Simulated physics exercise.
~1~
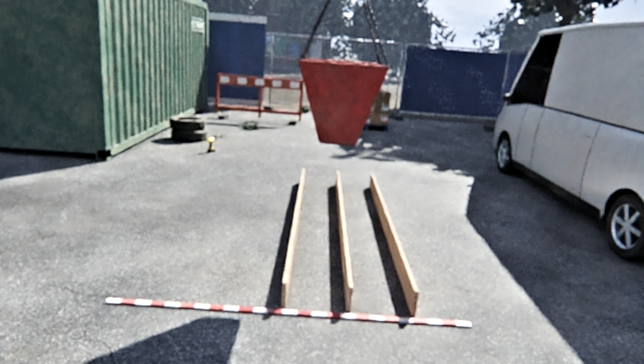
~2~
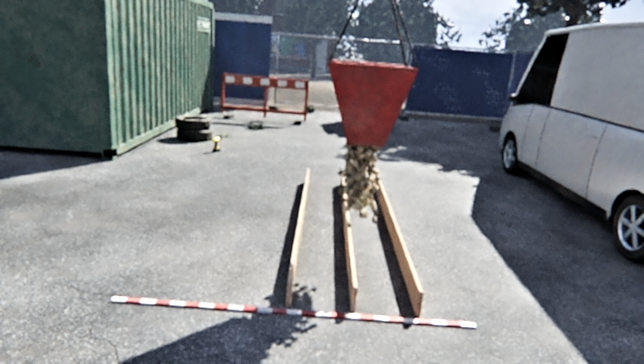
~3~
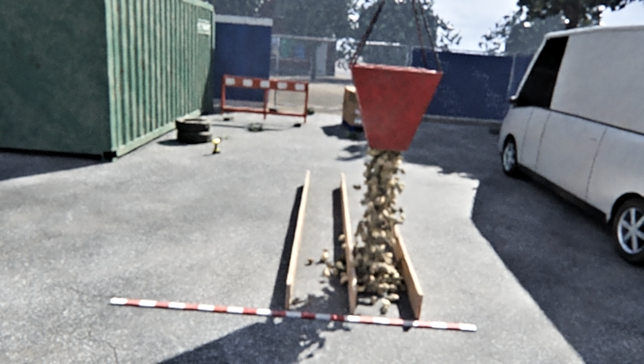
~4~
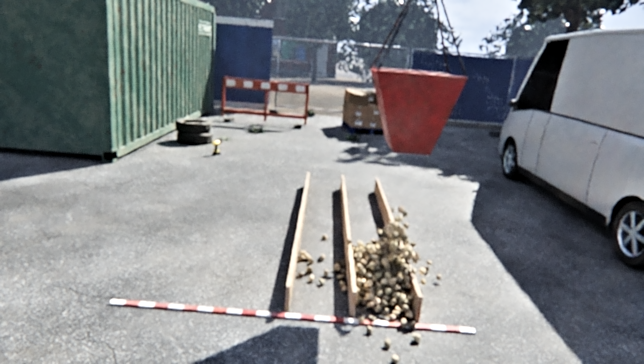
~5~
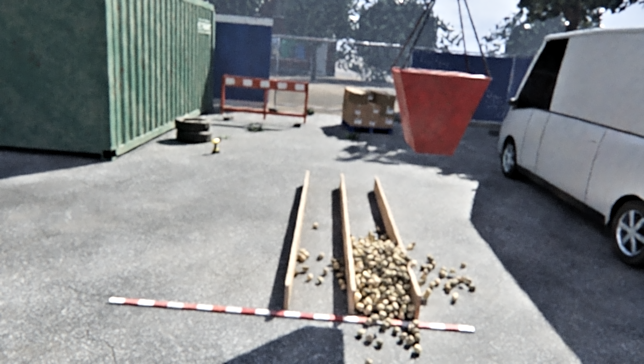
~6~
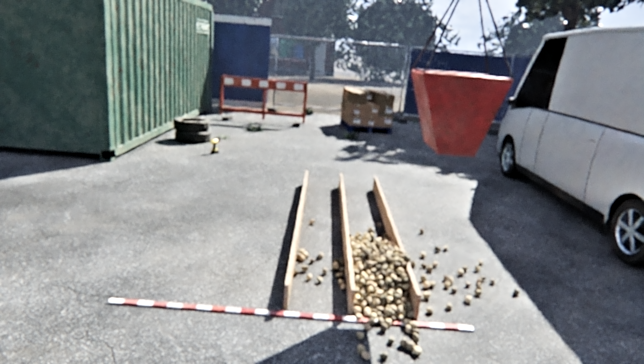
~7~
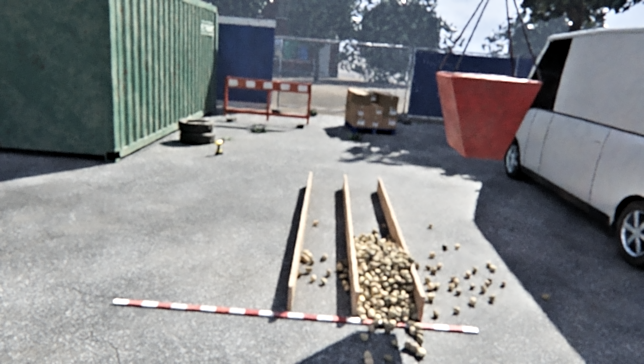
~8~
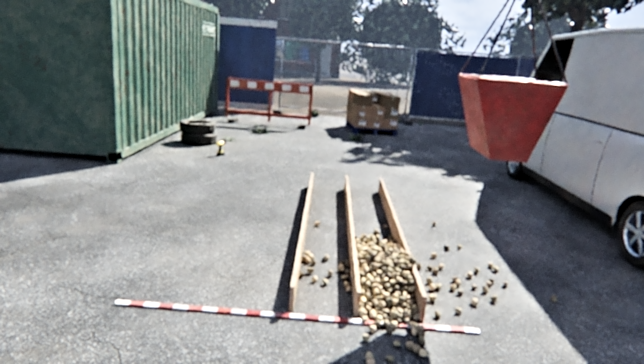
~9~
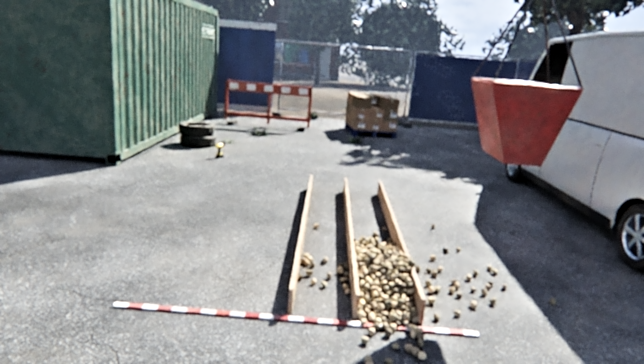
A red skip moves right, dropping stones mostly into the right bay, some scattering beyond.
